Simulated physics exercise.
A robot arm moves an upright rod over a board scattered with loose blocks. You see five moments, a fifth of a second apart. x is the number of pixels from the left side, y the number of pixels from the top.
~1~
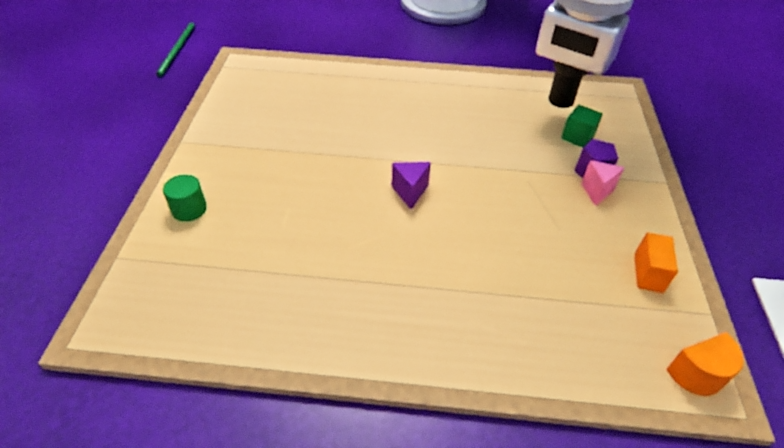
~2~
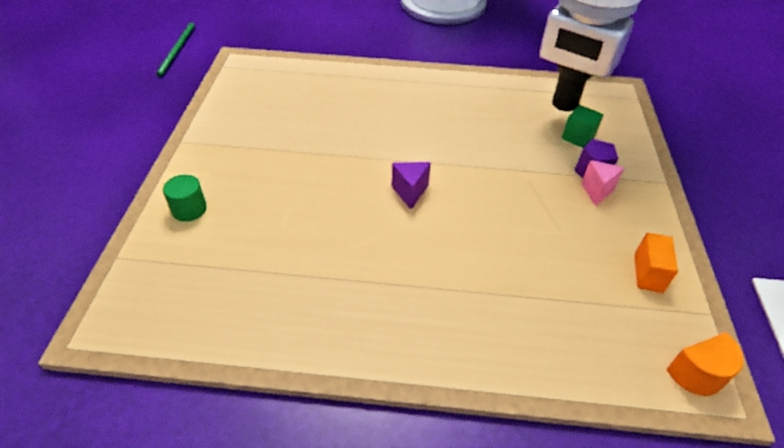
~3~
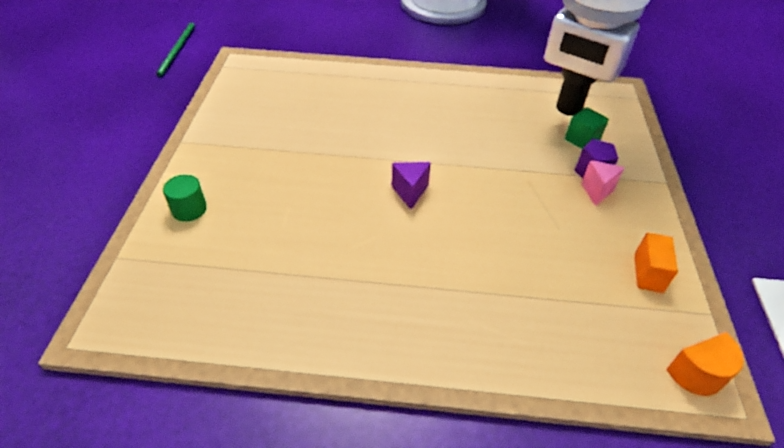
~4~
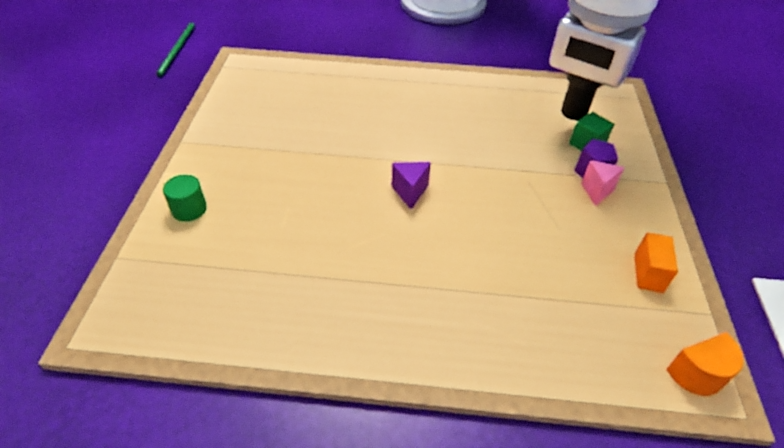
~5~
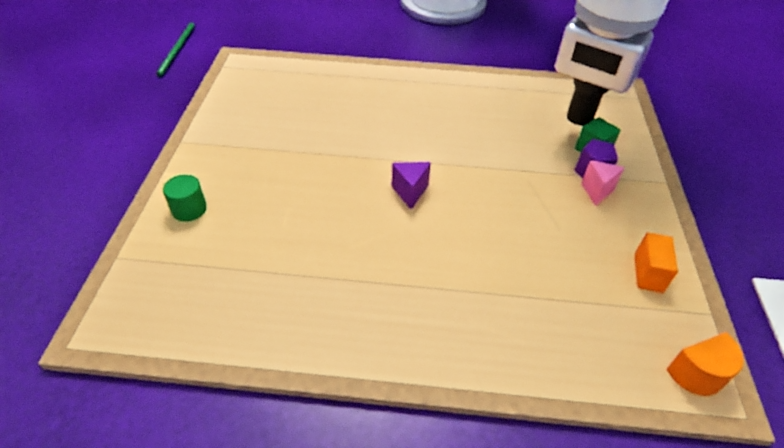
On a pale wooden board set on a purple surface, a robot arm holds a dark upright rod beside a green block near the upper right corner. The rod edges down and to the right, nudging the green block slightly toward the purple block, while the other pieces stay still.
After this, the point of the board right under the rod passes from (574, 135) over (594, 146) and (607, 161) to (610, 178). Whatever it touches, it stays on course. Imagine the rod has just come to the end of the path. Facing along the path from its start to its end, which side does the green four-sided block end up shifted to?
Displaced left.
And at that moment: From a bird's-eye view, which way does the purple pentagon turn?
From overhead, clockwise.
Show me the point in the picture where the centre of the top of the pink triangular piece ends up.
It will likely be found at (600, 184).
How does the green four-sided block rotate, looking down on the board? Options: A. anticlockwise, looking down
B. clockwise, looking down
Answer: A.
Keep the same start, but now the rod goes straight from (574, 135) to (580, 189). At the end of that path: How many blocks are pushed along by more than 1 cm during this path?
It will shift three or more blocks.
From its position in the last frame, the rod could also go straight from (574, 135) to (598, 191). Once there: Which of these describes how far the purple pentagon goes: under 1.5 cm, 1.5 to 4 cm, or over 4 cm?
The answer here is over 4 cm.
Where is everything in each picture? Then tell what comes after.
The first frame shows lower end of the rod (561, 101), tops of blocks, purple pentagon (602, 149), green four-sided block (586, 114), pink triangular piece (607, 170).
The second frame shows rod (565, 104), blocks as before.
The third frame shows rod (569, 108), green four-sided block (591, 117).
The fourth frame shows rod (574, 113), green four-sided block (596, 122).
The fifth frame shows rod (580, 118), purple pentagon (602, 149), green four-sided block (602, 127), pink triangular piece (607, 170).
On the path given first. Halfway along, rod (609, 137); purple pentagon (603, 152), turned 15° clockwise; green four-sided block (633, 146).
At the end, rod (617, 161); purple pentagon (600, 167), turned 35° clockwise; green four-sided block (651, 162), turned 35° anticlockwise; pink triangular piece (600, 184).
